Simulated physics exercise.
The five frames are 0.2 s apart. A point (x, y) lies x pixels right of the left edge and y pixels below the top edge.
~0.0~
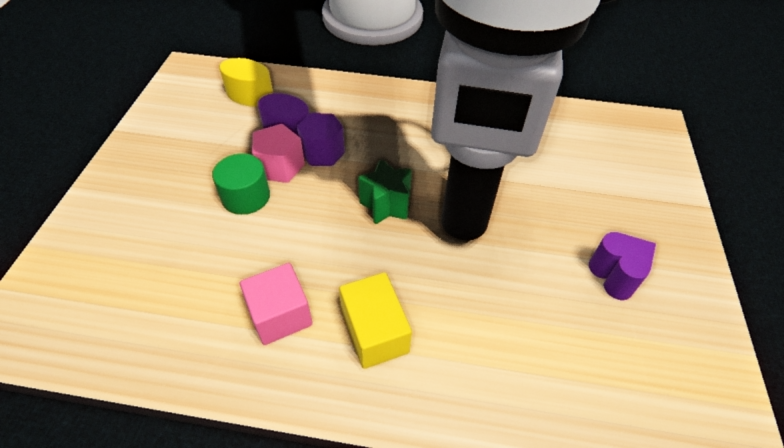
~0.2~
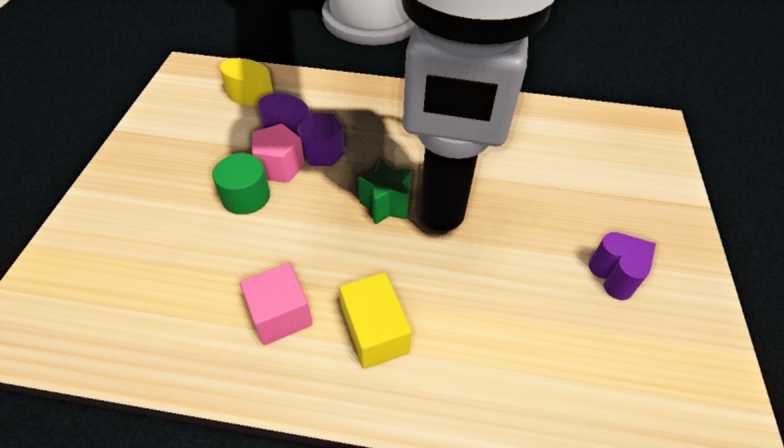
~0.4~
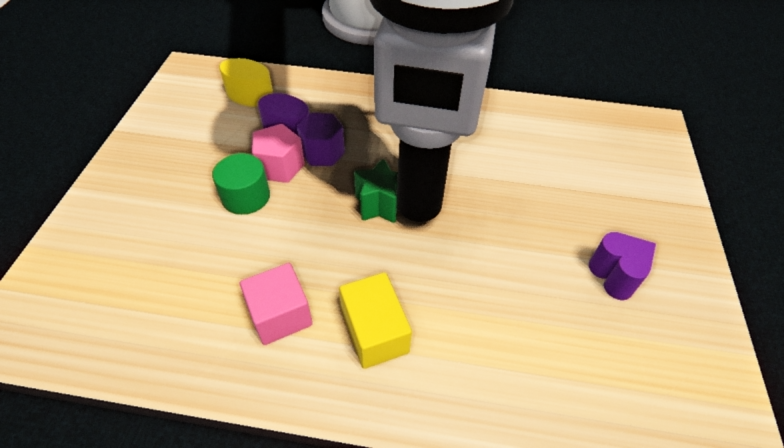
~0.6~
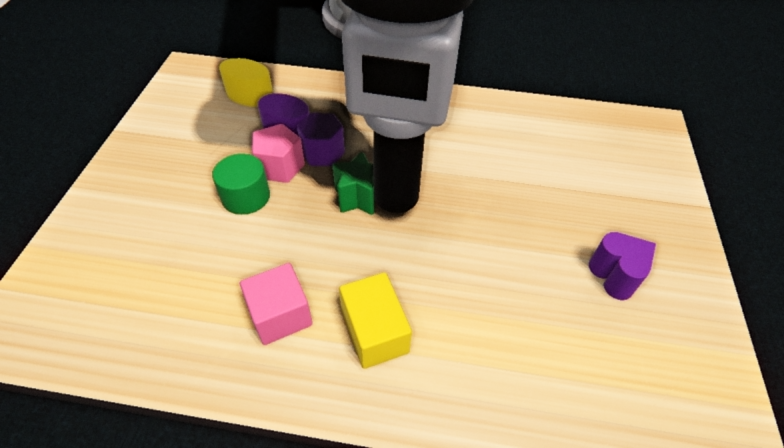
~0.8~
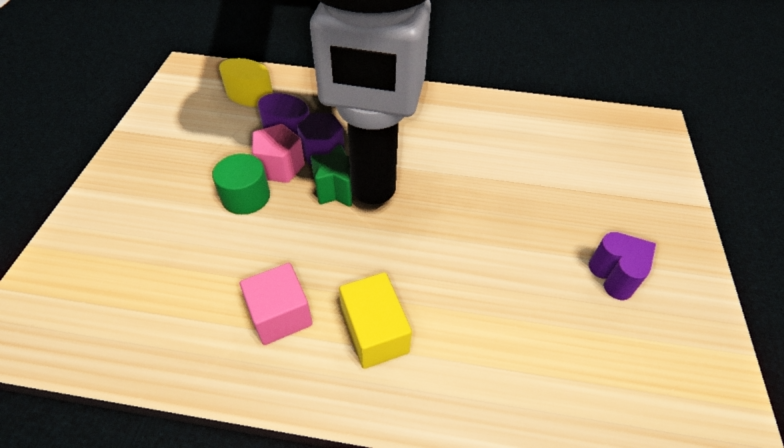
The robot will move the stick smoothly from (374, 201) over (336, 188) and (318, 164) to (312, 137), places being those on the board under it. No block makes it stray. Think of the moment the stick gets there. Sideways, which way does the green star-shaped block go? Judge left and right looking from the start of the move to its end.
Sideways, to the left.
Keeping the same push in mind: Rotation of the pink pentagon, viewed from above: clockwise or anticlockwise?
The block turns clockwise.
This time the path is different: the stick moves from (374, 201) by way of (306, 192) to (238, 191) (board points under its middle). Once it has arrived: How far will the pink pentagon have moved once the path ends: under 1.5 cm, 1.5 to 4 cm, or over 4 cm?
Ends over 4 cm away.
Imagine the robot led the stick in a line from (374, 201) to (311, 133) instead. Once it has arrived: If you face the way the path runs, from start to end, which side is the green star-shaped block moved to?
The shift is leftward.
On the path given first. One third of the way, stick at (334, 174); pink pentagon at (257, 134), turned 15° clockwise; purple hexagonal block at (318, 122), turned 10° clockwise; green star-shaped block at (294, 152).
Two thirds of the way, stick at (316, 149); pink pentagon at (238, 131), turned 45° clockwise; purple oval block at (279, 95), turned 40° anticlockwise; purple hexagonal block at (318, 106), turned 25° clockwise; green star-shaped block at (274, 145), turned 45° anticlockwise.
At the end, stick at (310, 124); yellow oval block still; pink pentagon at (235, 131), turned 45° clockwise; purple oval block at (278, 91), turned 70° anticlockwise; purple hexagonal block at (322, 85), turned 40° clockwise; green star-shaped block at (277, 142), turned 60° anticlockwise.
